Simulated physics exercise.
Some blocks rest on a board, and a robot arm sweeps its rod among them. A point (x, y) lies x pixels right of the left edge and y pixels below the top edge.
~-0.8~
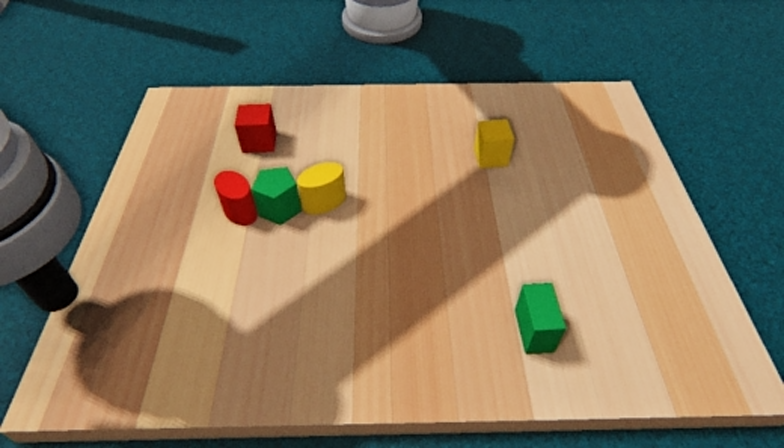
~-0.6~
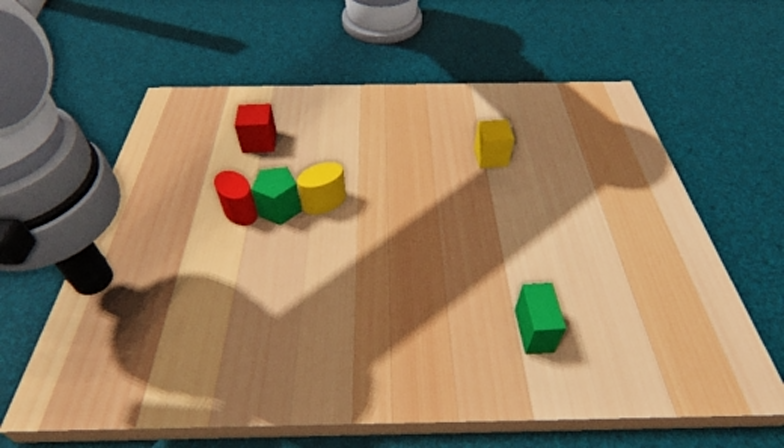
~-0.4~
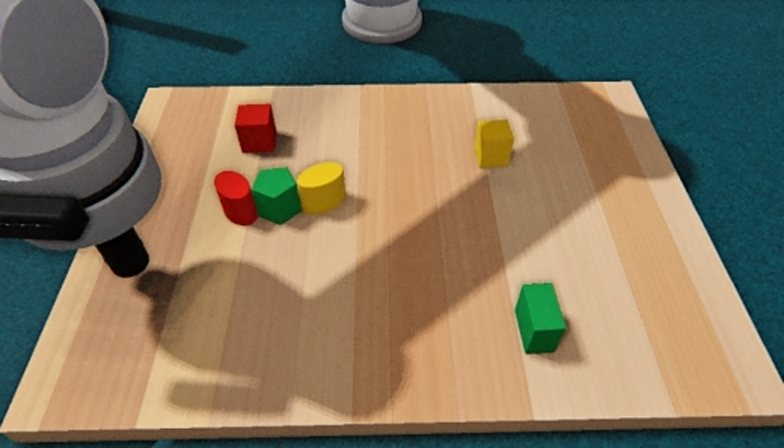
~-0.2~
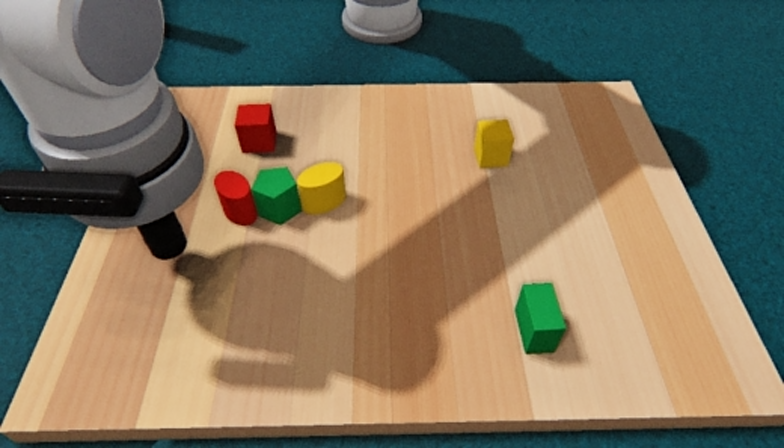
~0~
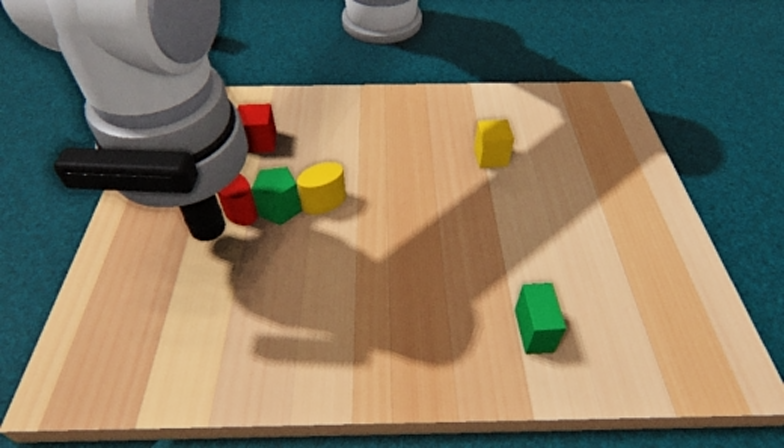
A robot arm sweeping its black rod rightward over a wooden board toward red, green and yellow blocks, which stay still.
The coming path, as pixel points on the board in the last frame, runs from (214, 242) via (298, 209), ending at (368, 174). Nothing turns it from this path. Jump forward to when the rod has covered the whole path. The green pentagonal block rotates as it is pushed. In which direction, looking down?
From the top, the block rotates counterclockwise.
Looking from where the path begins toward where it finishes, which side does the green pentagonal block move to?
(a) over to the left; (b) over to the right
My pick is a.
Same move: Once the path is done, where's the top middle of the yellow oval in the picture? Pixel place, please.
When the path ends, it will be at (398, 149).
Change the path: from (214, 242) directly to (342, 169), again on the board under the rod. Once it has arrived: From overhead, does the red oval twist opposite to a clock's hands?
I expect so.
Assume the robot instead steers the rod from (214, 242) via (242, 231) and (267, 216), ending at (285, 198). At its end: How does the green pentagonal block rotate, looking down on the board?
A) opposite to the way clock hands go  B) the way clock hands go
B.
The first path, step by step. One third of the way, rod (268, 207); red oval (235, 176), turned 30° anticlockwise; green pentagonal block (289, 171), turned 15° clockwise; yellow oval (333, 170).
Two thirds of the way, rod (322, 184); red oval (235, 176), turned 30° anticlockwise; green pentagonal block (320, 145), turned 35° anticlockwise; yellow oval (358, 158), turned 55° clockwise.
At the end, rod (368, 160); red oval (235, 176), turned 30° anticlockwise; green pentagonal block (324, 139), turned 60° anticlockwise; yellow oval (398, 149), turned 120° clockwise.
